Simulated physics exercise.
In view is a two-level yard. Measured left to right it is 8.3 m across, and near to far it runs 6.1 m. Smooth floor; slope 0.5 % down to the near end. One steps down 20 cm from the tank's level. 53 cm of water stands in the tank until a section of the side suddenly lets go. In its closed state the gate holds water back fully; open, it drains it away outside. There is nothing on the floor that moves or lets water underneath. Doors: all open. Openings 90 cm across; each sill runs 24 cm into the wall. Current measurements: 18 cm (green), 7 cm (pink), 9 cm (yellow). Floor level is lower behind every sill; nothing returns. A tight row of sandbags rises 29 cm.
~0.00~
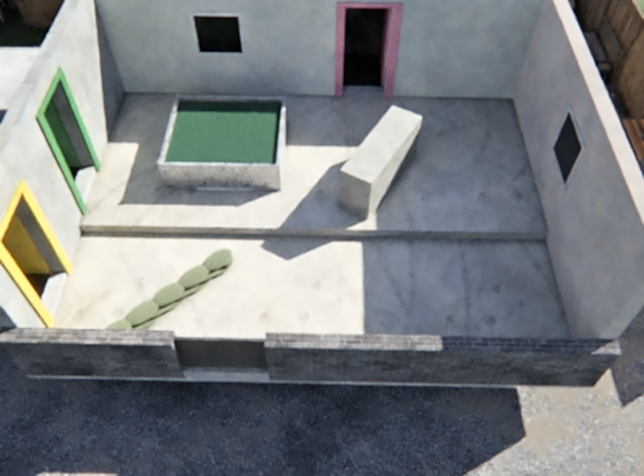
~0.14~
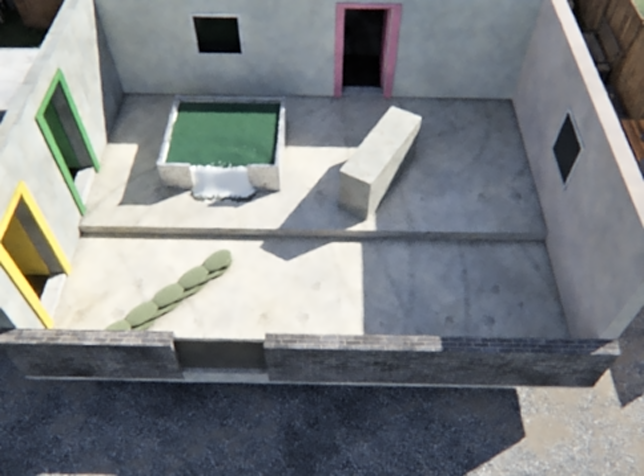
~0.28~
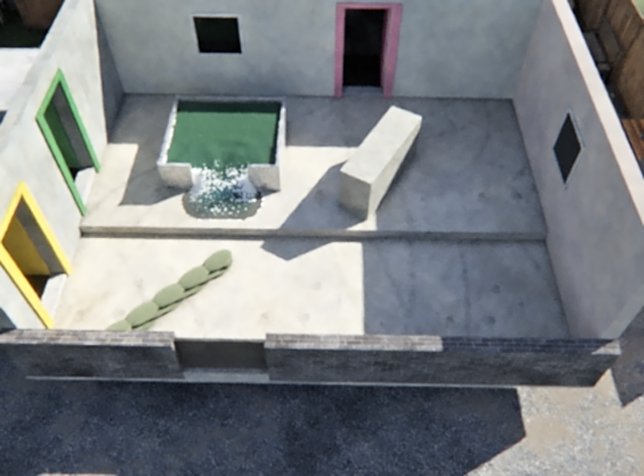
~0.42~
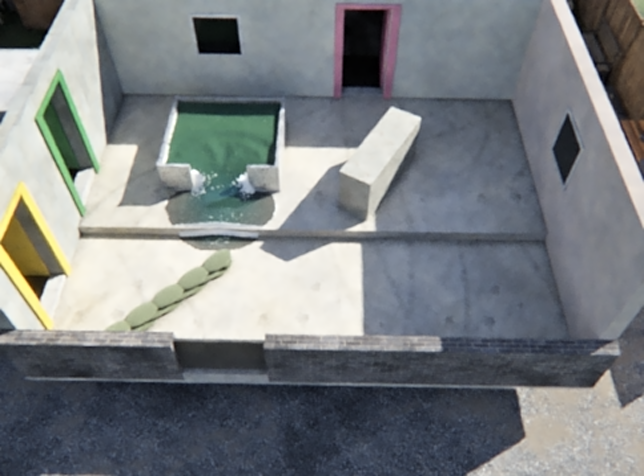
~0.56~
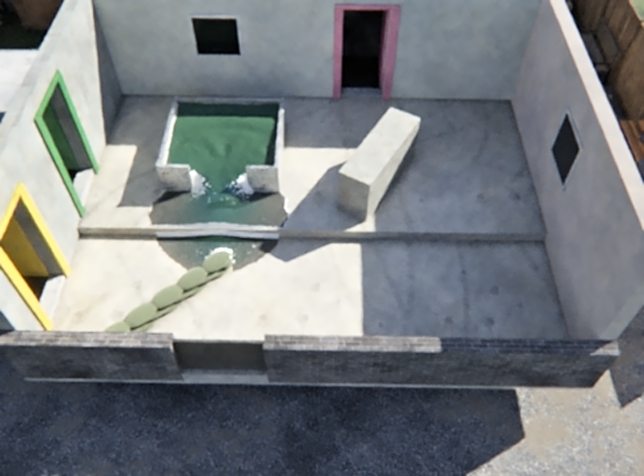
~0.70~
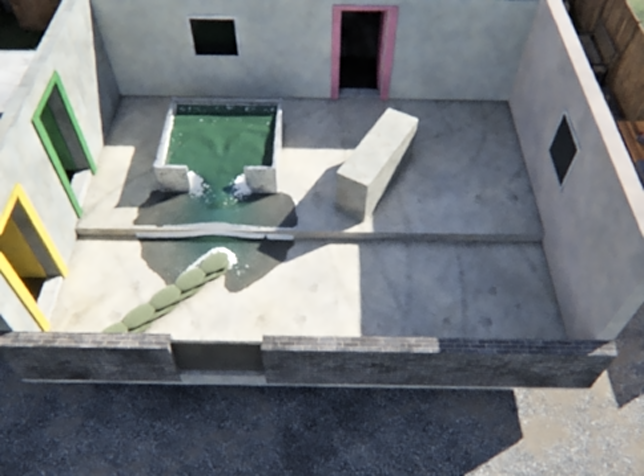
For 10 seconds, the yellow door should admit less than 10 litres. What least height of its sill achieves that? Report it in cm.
Close to 22 cm is just enough.
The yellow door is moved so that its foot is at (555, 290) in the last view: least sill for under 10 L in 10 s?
Roughly 6.5 cm, give or take.
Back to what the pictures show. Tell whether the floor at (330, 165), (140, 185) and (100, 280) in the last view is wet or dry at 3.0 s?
Going in order: Untouched, untouched, swamped.
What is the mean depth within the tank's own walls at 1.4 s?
About 37 cm.
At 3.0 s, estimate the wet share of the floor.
About 30 per cent.
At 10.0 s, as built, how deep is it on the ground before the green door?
Roughly 0.0 cm deep.
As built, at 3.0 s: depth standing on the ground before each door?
Door by door in cm - green 0, pink 0, yellow 23.
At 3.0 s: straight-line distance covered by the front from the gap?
It gets close to 6.2 metres out.
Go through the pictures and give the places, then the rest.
Still water, 53 cm deep, in the tank at (226, 132); the yellow door at (37, 262) is dry, in the first picture.
The front is at (200, 198), 0.3 m from the gap at (222, 181); 0.2 m2 of floor is wet, 53 cm left at the back, in the second picture.
The front is at (197, 215), 0.7 m from the gap at (222, 182); 0.8 m2 of floor is wet, 53 cm left at the back, in the third picture.
Water pours out at (222, 183) and has run 1.2 m, to (207, 247); about 7 cm deep outside, 53 cm at the back, in the fourth picture.
The front is at (199, 270), 1.7 m from the gap at (221, 183); 2.6 m2 of floor is wet, 50 cm left at the back, in the fifth picture.
The front is at (177, 285), 2.0 m from the gap at (219, 183); 3.4 m2 of floor is wet, 45 cm left at the back; the yellow door at (33, 265), 3.4 m from the gap, is still 1.7 m from the nearest water, in the sixth picture.
After 1.4 s water covers 15 % of the floor, deepest (30 cm) near (224, 195); it has not reached the yellow door.
After 3.0 s water covers 30 % of the floor, deepest (26 cm) near (96, 359); 23 cm at the yellow door, 56 litres in over its 9 cm sill.
After 10.0 s water covers 45 % of the floor, deepest (15 cm) near (54, 308); 14 cm at the yellow door, 269 litres in over its 9 cm sill.
At the yellow door as built, the water arrived by 1.9 s and peaked near 24 cm at 2.8 s.
Run again over the same 10 s with other heights there, 36 litres in over 18.5 cm, 3 litres over 25 cm. The limit of 10 litres is kept from about 22 cm up.
